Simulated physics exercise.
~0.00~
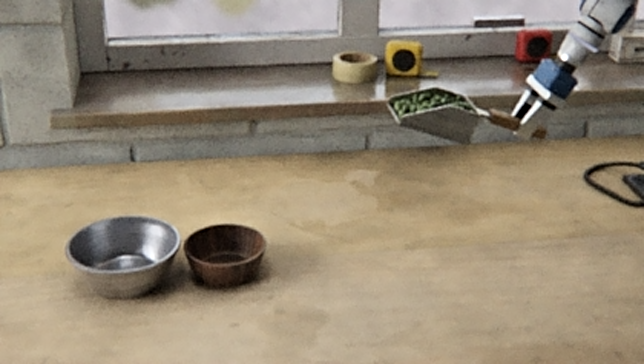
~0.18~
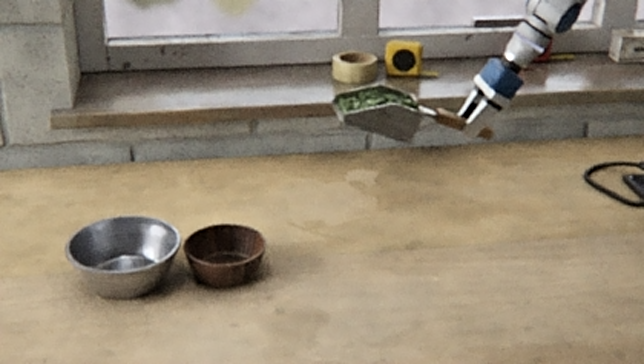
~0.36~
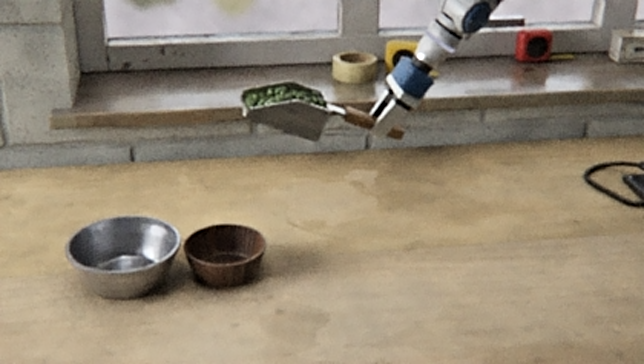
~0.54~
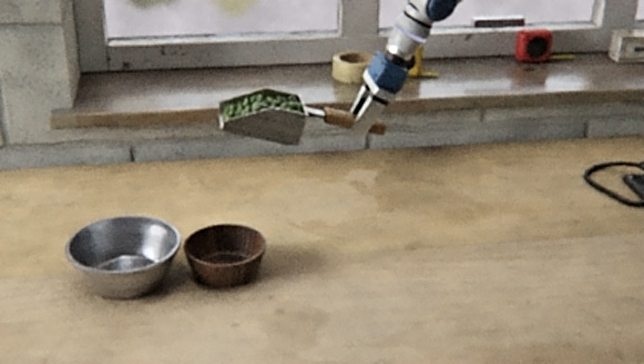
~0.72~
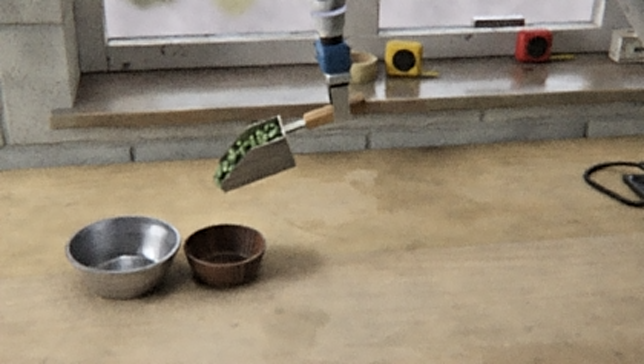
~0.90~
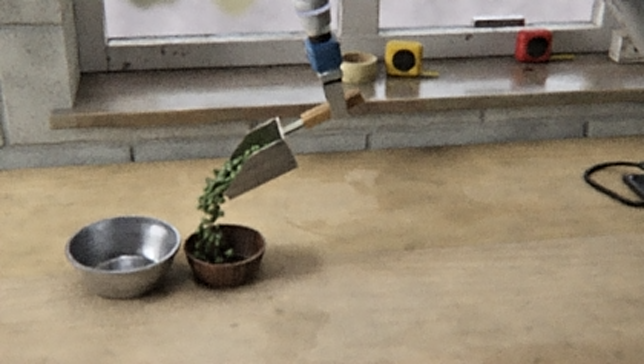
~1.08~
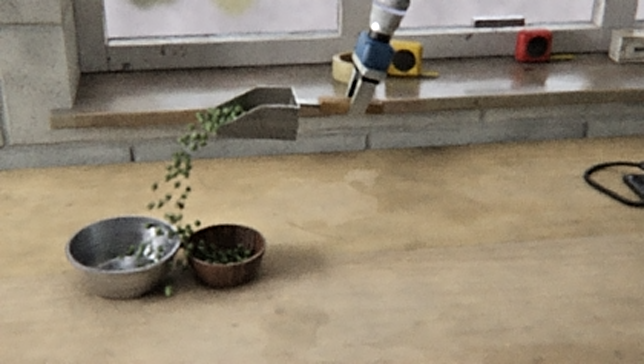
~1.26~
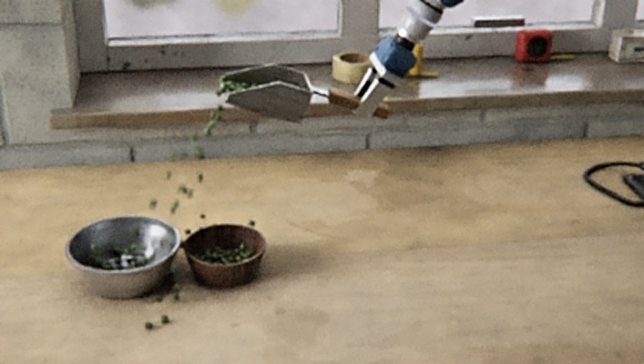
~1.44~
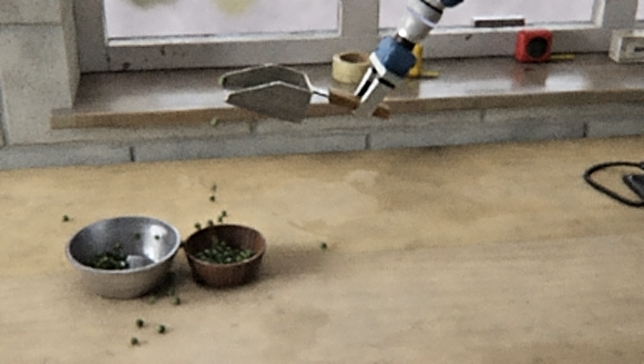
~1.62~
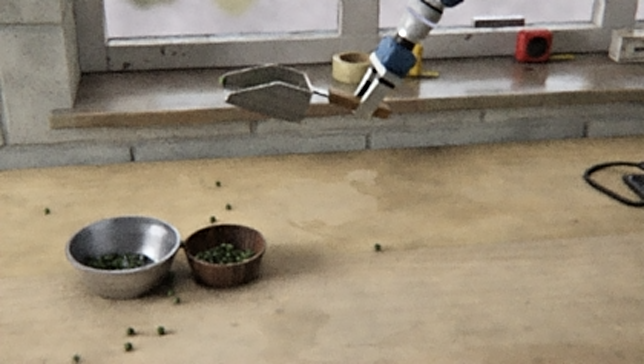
A robot arm carries a metal scoop of green beads left above a wooden table, tips it over a brown bowl, then lifts and levels it as beads spill into the silver bowl too, leaving both bowls partly filled and a few beads scattered on the table.
